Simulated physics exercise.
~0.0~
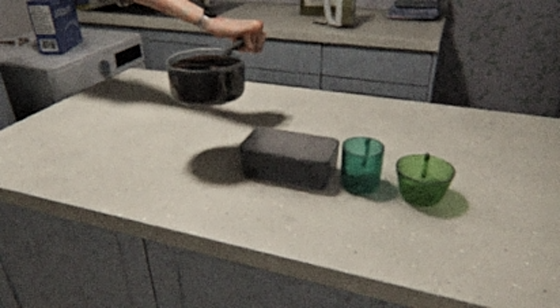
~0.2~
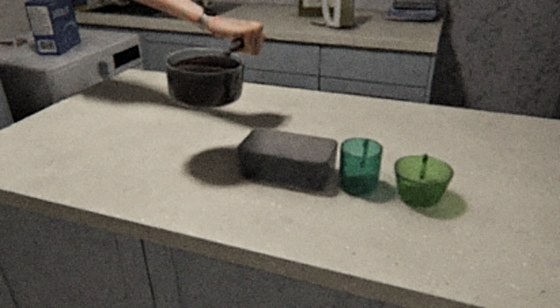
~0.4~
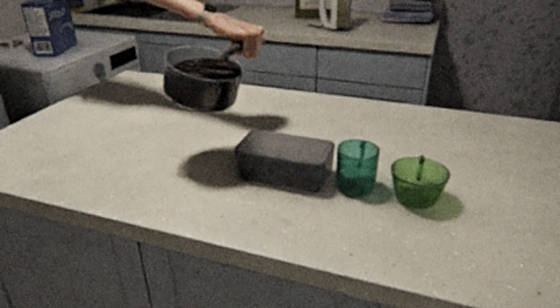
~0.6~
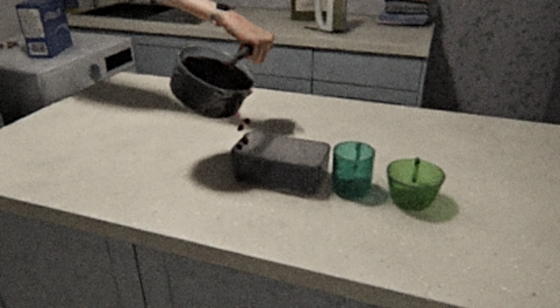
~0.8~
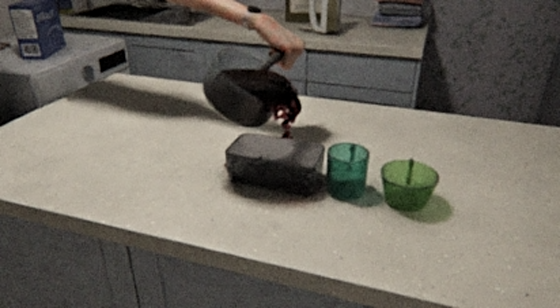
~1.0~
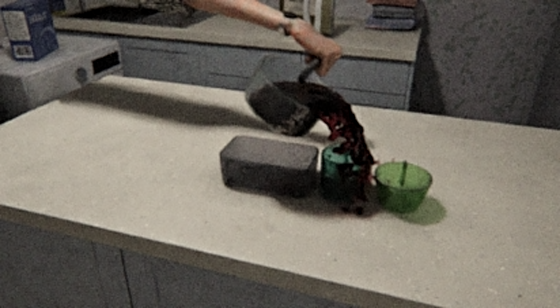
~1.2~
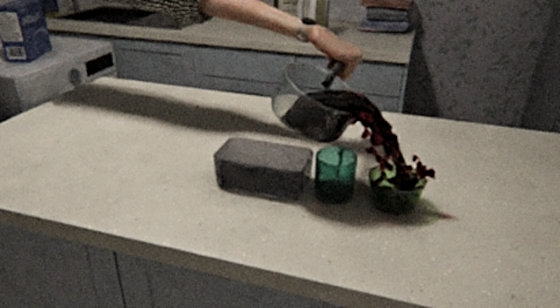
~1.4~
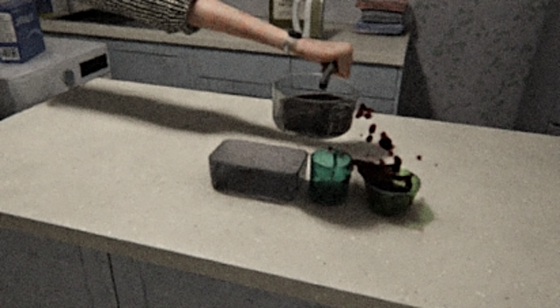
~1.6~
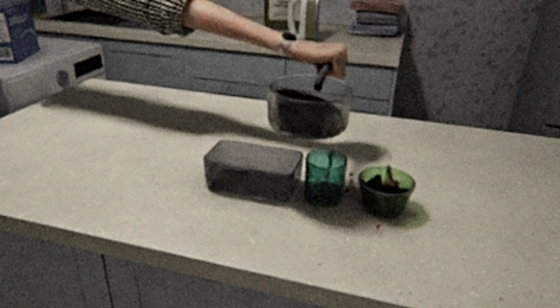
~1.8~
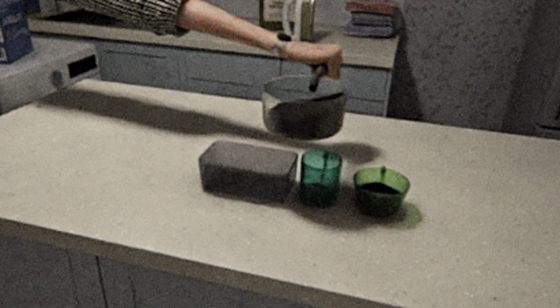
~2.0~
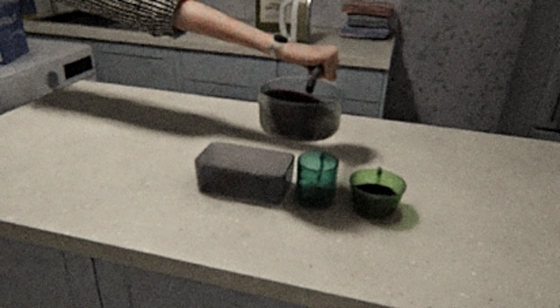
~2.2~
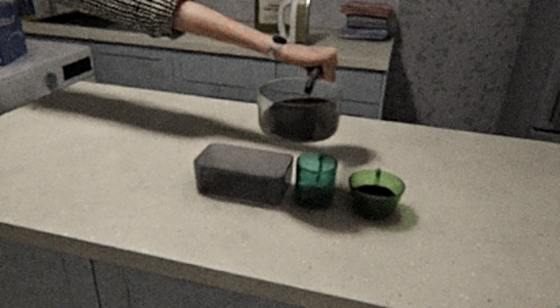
A hand tilts a saucepan rightward over three containers, pouring dark wine, then levels it.
